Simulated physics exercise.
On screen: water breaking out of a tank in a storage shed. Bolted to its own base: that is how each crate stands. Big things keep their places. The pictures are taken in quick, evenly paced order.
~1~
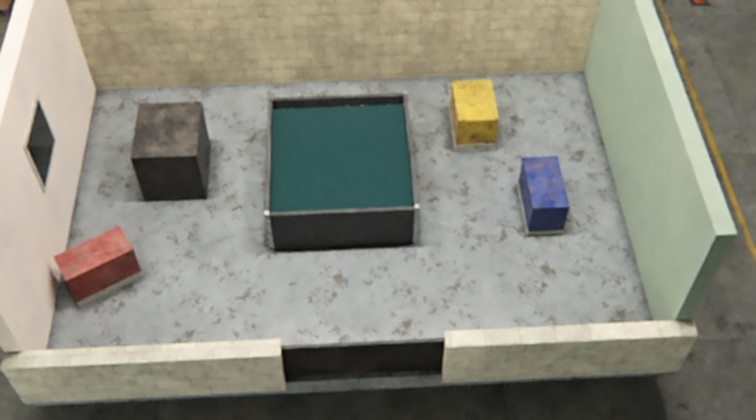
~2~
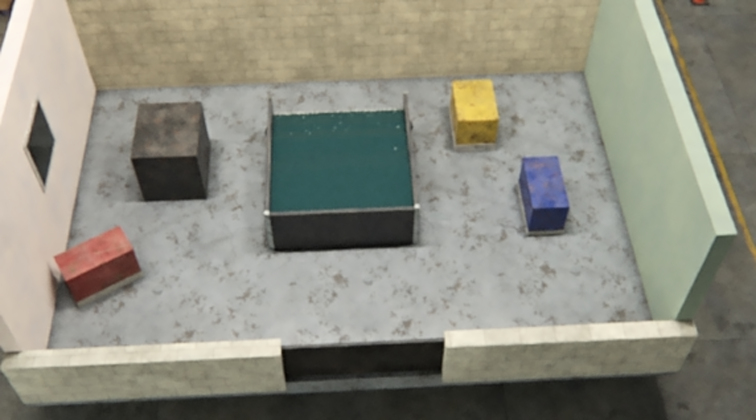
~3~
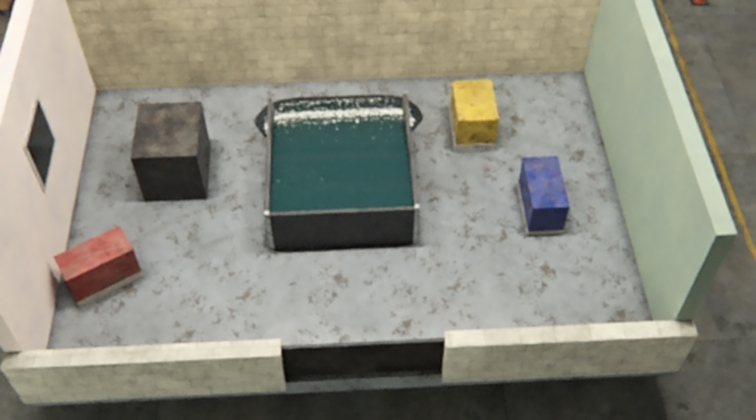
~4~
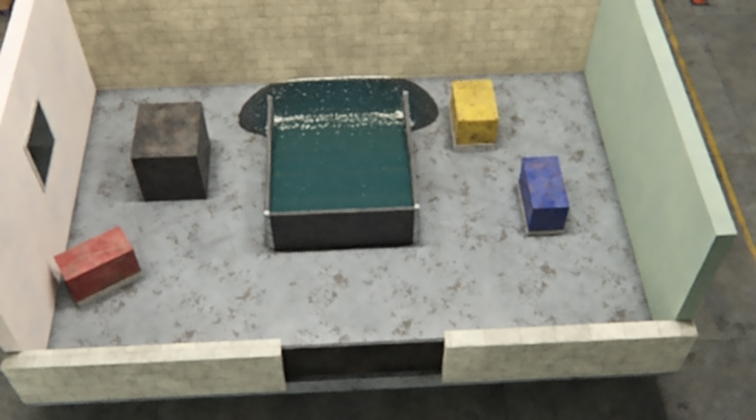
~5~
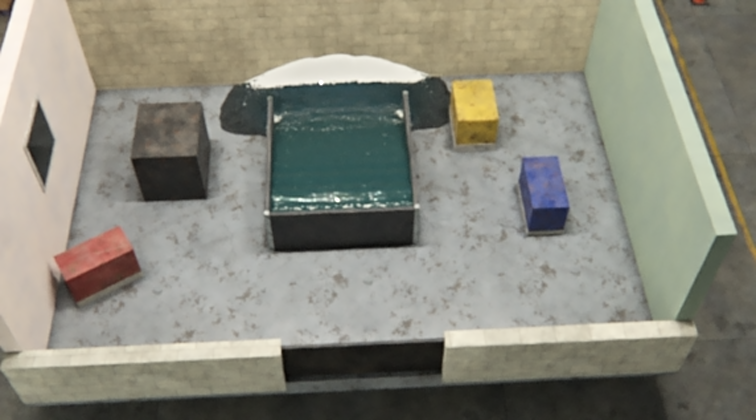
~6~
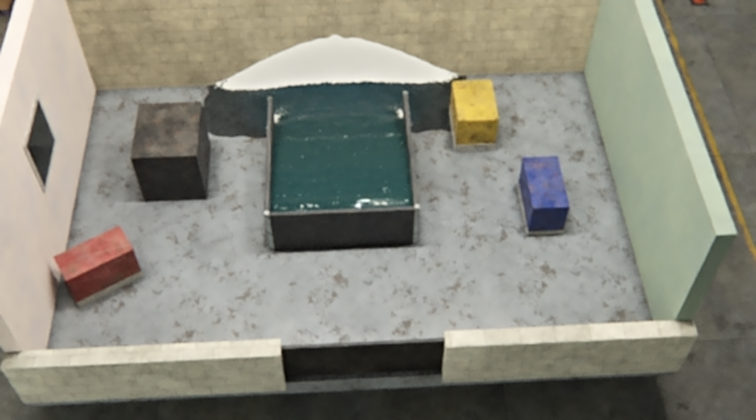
In a storage shed, an open tank of still, dark green water stands among black, red, yellow and blue crates. The tank's far side opens and water pours out, spreading to both sides across the floor behind it, then splashes up the back wall in a white, peaked sheet while the crates stay put.
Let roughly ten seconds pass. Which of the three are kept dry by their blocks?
The red crate will be left wet; the blue crate will be left wet; the yellow crate will be left wet.
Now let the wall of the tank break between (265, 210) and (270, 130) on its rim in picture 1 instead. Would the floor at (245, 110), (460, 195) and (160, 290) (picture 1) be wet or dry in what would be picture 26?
In sequence: Inundated, untouched, inundated.
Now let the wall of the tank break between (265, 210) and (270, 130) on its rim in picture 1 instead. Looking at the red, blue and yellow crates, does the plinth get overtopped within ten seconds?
As it turns out, the red crate is swamped, the blue crate is swamped, and the yellow crate stays unwetted.
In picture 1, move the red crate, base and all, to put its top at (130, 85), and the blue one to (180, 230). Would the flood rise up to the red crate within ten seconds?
As for the red crate, it is dampened.
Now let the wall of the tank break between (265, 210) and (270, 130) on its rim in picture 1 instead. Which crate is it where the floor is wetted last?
The crate marked blue.
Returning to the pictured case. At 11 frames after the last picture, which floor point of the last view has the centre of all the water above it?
Near (339, 128).
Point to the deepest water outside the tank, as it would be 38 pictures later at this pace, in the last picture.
I'd put it around (653, 337).
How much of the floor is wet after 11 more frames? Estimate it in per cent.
Estimated share: Around 30 %.
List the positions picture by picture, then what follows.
The first frame shows still water in the open tank at (340, 154).
In the second frame, the front is at a hidden place, out from the gap on the open tank's far side.
In the third frame, water pours out on the open tank's far side and has run to (262, 118).
In the fourth frame, the front is at (248, 108), out from the gap on the open tank's far side.
In the fifth frame, the front is at (436, 81), out from the gap on the open tank's far side.
In the sixth frame, the front is at (214, 87), out from the gap on the open tank's far side.
A moment on, water covers 20 % of the floor; the red crate not reached, the blue crate not reached, the yellow crate water round its plinth.
Next, water covers 30 % of the floor; the red crate not reached, the blue crate not reached, the yellow crate water round its plinth.
Then, water covers 55 % of the floor; the red crate water round its plinth, the blue crate water round its plinth, the yellow crate water round its plinth.
Later, water covers 95 % of the floor; the red crate water round its plinth, the blue crate water round its plinth, the yellow crate water round its plinth.
In the end, water covers 100 % of the floor; the red crate was topped, the blue crate was topped, the yellow crate was topped.
